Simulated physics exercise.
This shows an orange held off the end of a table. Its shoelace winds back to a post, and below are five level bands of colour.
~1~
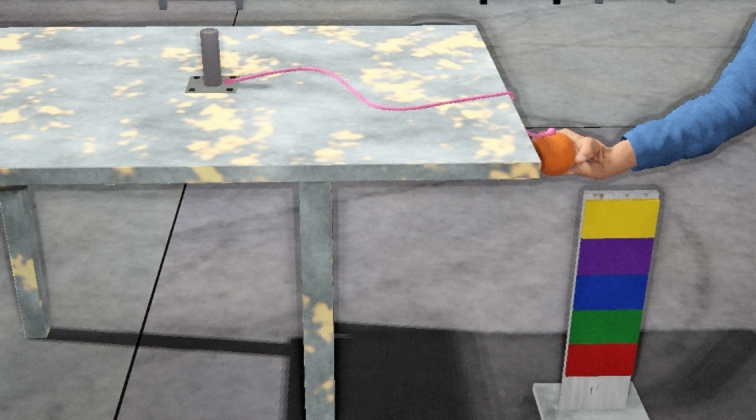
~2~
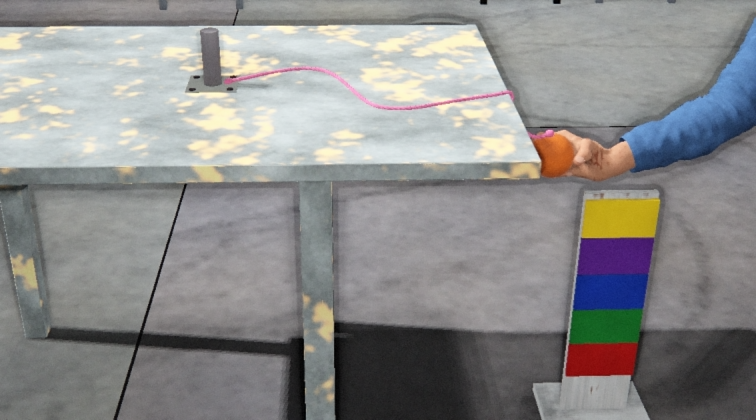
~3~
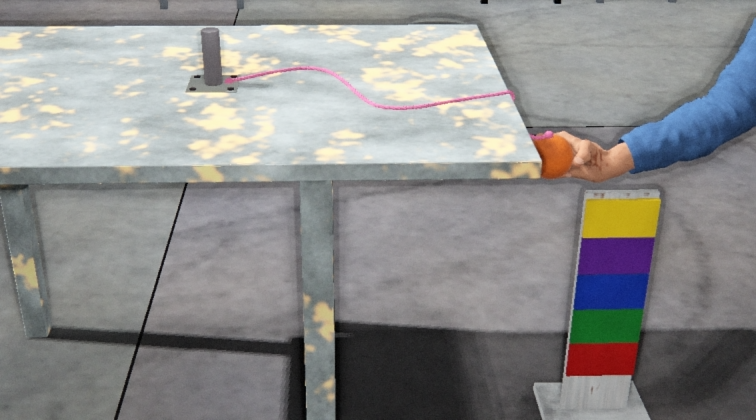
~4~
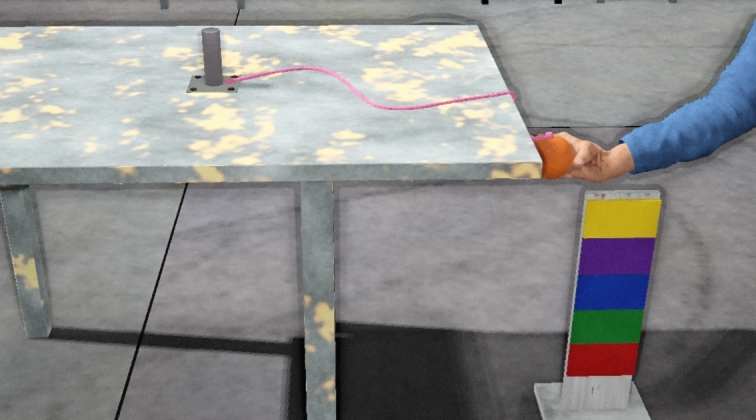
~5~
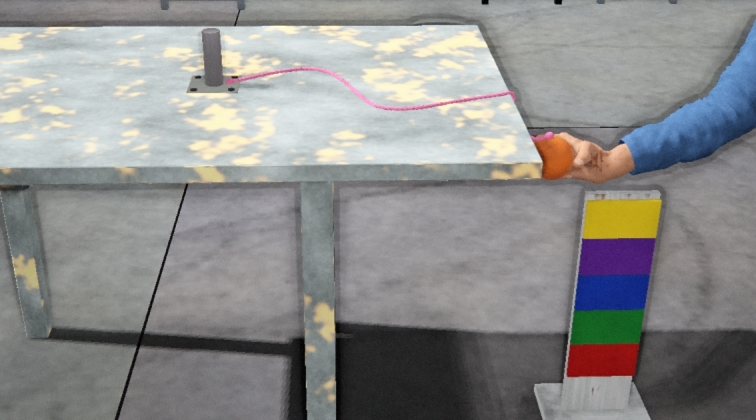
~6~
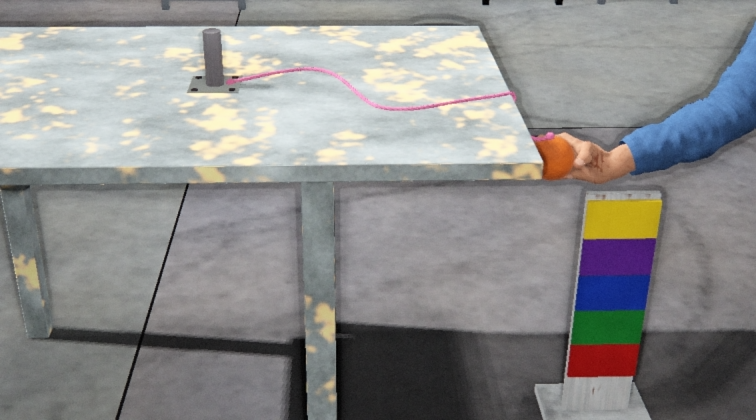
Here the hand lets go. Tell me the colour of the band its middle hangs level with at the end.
Purple.
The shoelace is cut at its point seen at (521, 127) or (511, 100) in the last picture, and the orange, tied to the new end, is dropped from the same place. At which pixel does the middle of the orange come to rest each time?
About (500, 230), then (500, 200).
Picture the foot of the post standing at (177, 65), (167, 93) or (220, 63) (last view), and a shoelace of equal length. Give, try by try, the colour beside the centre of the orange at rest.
Taking them in turn: Yellow; yellow; purple.
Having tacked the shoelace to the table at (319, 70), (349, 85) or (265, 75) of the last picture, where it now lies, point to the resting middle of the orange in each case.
Approximately (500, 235), (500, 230) and (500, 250), respectively.
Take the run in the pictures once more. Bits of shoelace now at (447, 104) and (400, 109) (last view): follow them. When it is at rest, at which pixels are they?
First one: (506, 101); second one: (475, 82).
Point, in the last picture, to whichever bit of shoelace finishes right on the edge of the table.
It's the piece you see at (434, 106).
Soon after, orange near (488, 249); level with purple.
After that, orange near (503, 242); level with purple.
In the end, orange near (497, 247); level with purple. Its centre hangs level with the purple band.
